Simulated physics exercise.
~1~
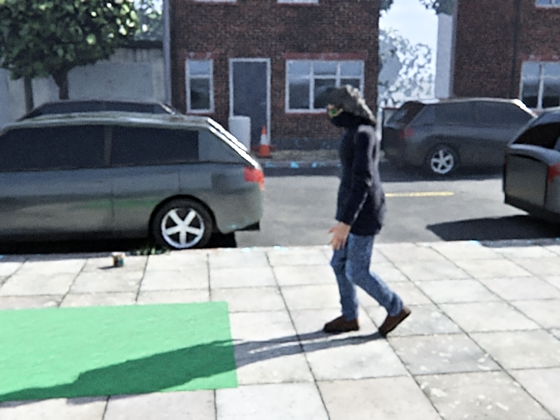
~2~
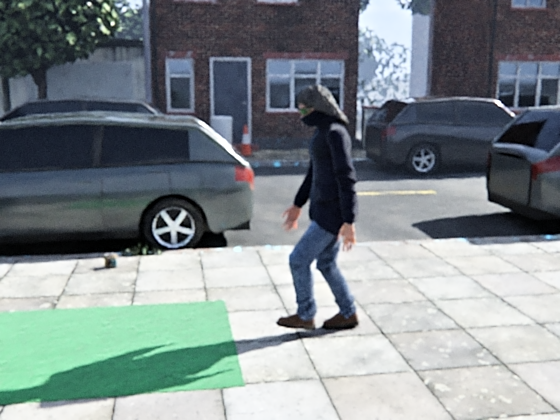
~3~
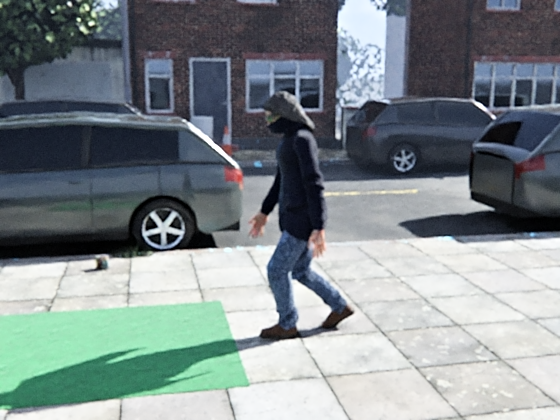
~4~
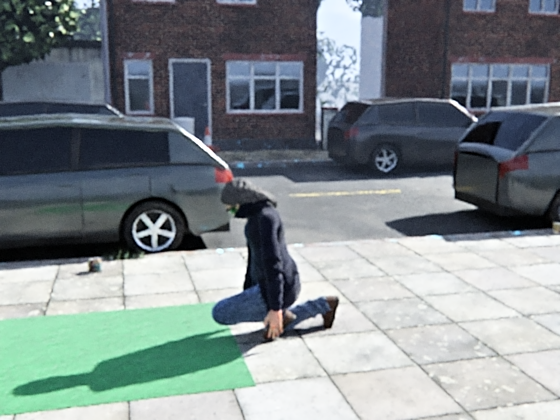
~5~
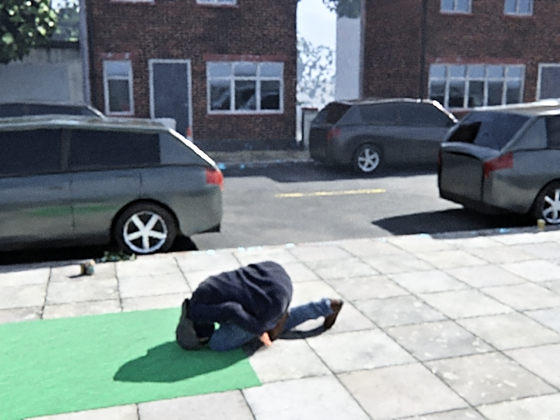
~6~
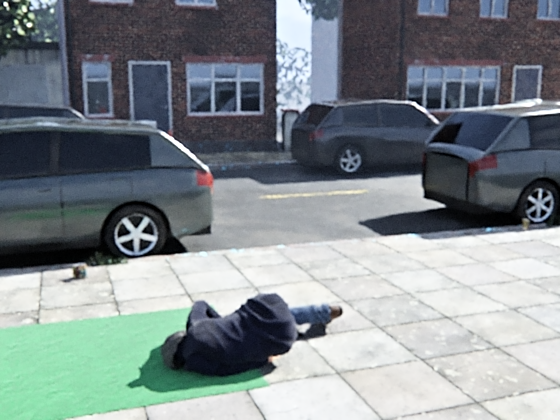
We see a person in a dark jacket, jeans and head covering walk left along a paved sidewalk past parked cars, then sink down and fold forward, coming to rest with head and chest over a green mat's near edge, hips short of it.
